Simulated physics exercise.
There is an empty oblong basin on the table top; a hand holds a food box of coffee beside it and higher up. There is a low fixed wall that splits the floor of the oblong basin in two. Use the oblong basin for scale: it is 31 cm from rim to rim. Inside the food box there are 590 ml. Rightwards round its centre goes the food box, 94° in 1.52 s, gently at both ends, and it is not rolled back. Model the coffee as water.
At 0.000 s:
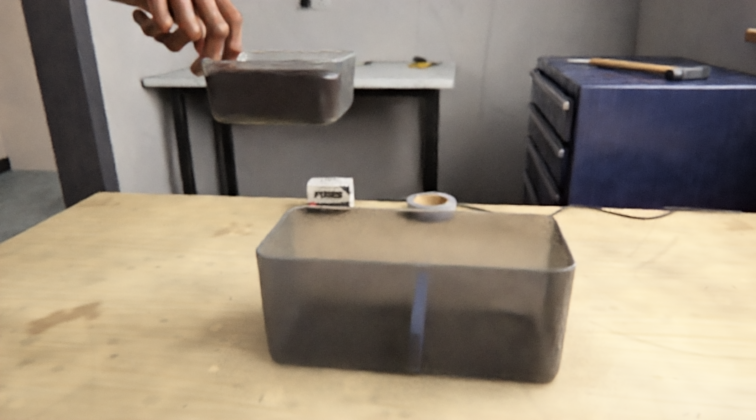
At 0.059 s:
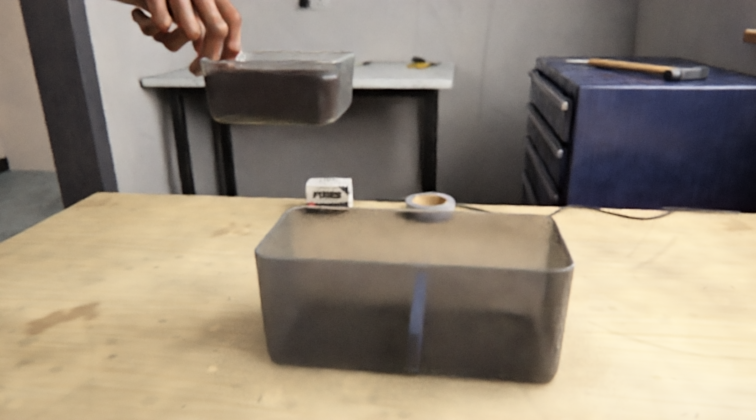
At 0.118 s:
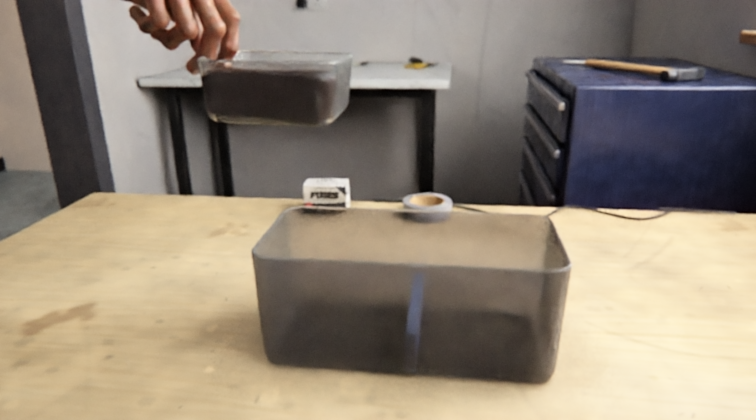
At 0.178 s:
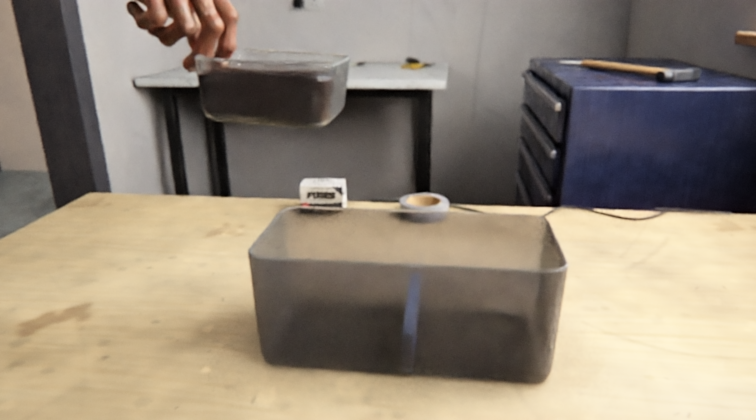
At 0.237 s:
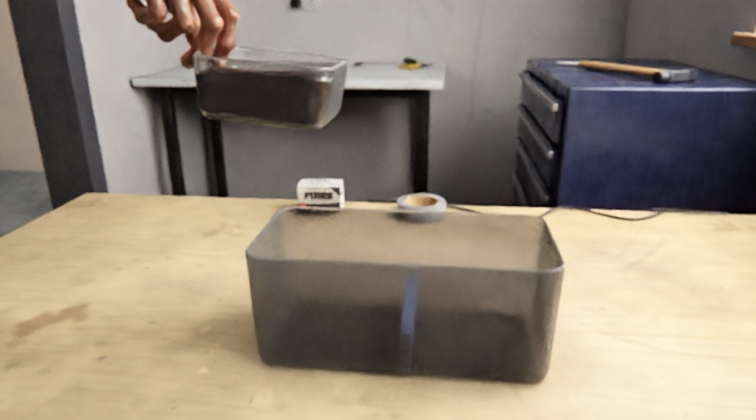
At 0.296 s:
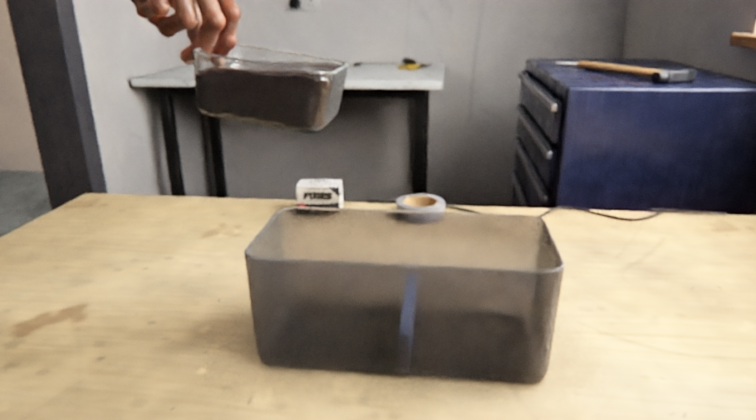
On a wooden table top in a workshop, an oblong basin stands near a small box and a roll of tape, while a hand above holds a clear food box of dark liquid and slowly tilts it slightly to the right.
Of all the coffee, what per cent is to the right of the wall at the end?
I would say 58 percent.
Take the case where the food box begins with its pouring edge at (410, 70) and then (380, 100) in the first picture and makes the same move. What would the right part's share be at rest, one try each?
Respectively 90 and 70 %.
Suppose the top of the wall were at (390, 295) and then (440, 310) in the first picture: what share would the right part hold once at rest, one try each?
One try each: Around 75 percent and then around 30 percent.
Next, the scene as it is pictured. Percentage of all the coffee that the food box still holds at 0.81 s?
Some 50 per cent.
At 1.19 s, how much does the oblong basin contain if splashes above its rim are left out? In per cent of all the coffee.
82 per cent, give or take a little.
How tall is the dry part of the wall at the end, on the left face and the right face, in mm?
The left comes to roughly 36 mm and the right to roughly 28 mm.
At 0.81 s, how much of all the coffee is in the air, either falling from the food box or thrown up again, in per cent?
Share: Roughly 32 per cent.
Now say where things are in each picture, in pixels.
In the first picture, it leans 0°; its right rim is at (348, 58); the coffee meets the walls at (225, 66) and (346, 66); the oblong basin's rim runs from (274, 230) to (564, 241); the wall's top is at (419, 301).
In the second picture, it leans 0°; its right rim is at (347, 59); the coffee meets the walls at (224, 66) and (345, 67).
In the third picture, it leans 1°; its right rim is at (344, 60); the coffee meets the walls at (221, 66) and (343, 68).
In the fourth picture, it leans 3°; its right rim is at (342, 63); the coffee meets the walls at (219, 65) and (340, 68).
In the fifth picture, it leans 6°; its right rim is at (340, 66); the coffee meets the walls at (217, 66) and (339, 68).
In the sixth picture, it leans 9°; its right rim is at (340, 70); the coffee meets the walls at (217, 67) and (338, 69).
After 0.81 s the tilt is 52° and 50 per cent is still to pour, 6 is left of the wall and 11 right of it.
After 1.19 s the tilt is 84° and 11 per cent is still to pour, 24 is left of the wall and 57 right of it.
After 1.59 s the tilt is 94° and 2 per cent is still to pour, 38 is left of the wall and 58 right of it.
After 2.02 s the tilt is 94° and 0 per cent is still to pour, 41 is left of the wall and 58 right of it.
In the end 41 per cent lies left of the wall, 58 right of it and 1 outside.
